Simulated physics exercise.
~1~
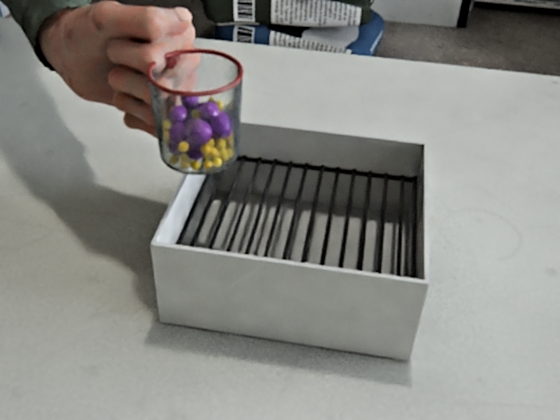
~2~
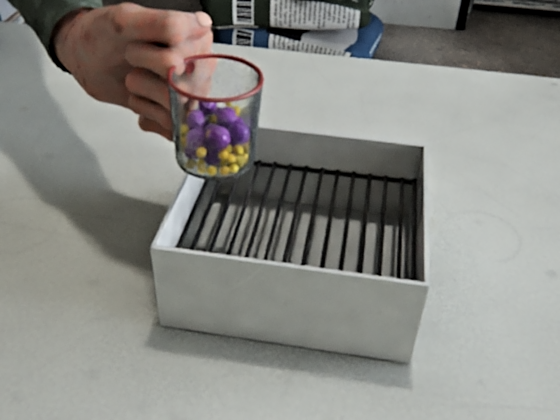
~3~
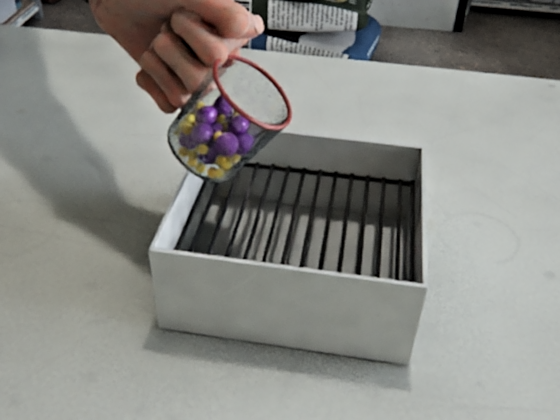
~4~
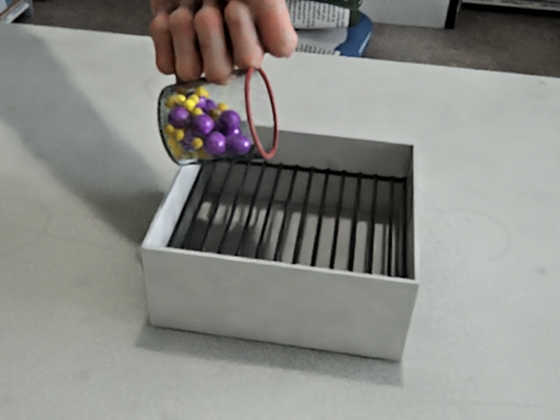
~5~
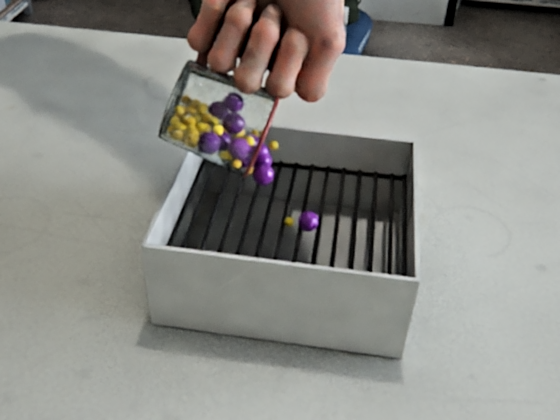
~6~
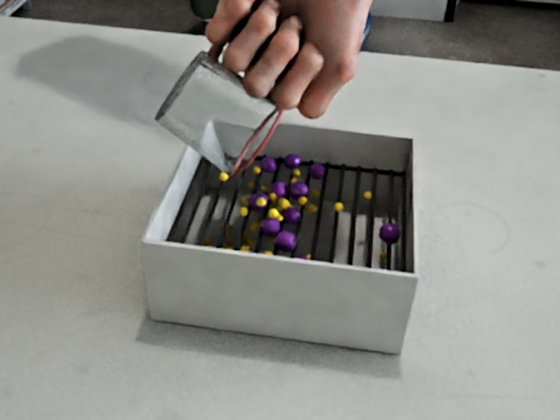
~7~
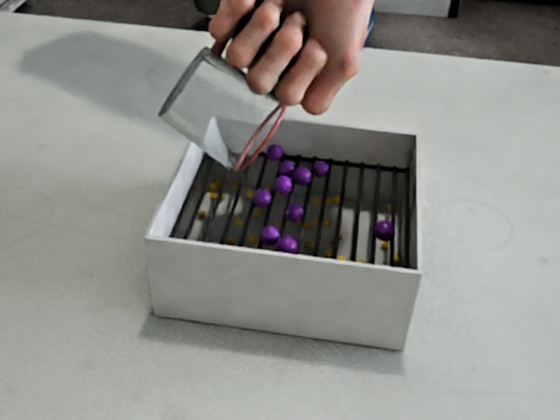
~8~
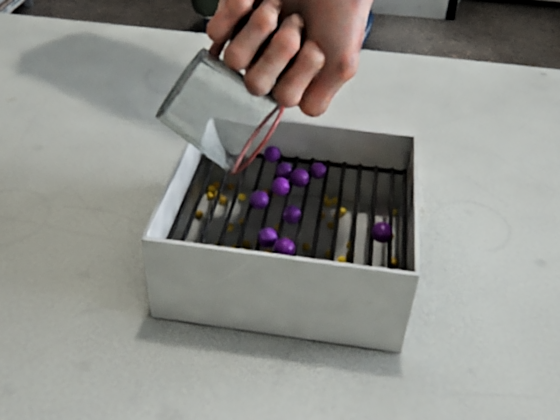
A clear cup of purple and yellow beads, held in someone's hand, moved right and tipped over a white box topped with dark wires, spilling everything out; the purple beads stayed on the wires while the smaller yellow ones dropped through underneath.
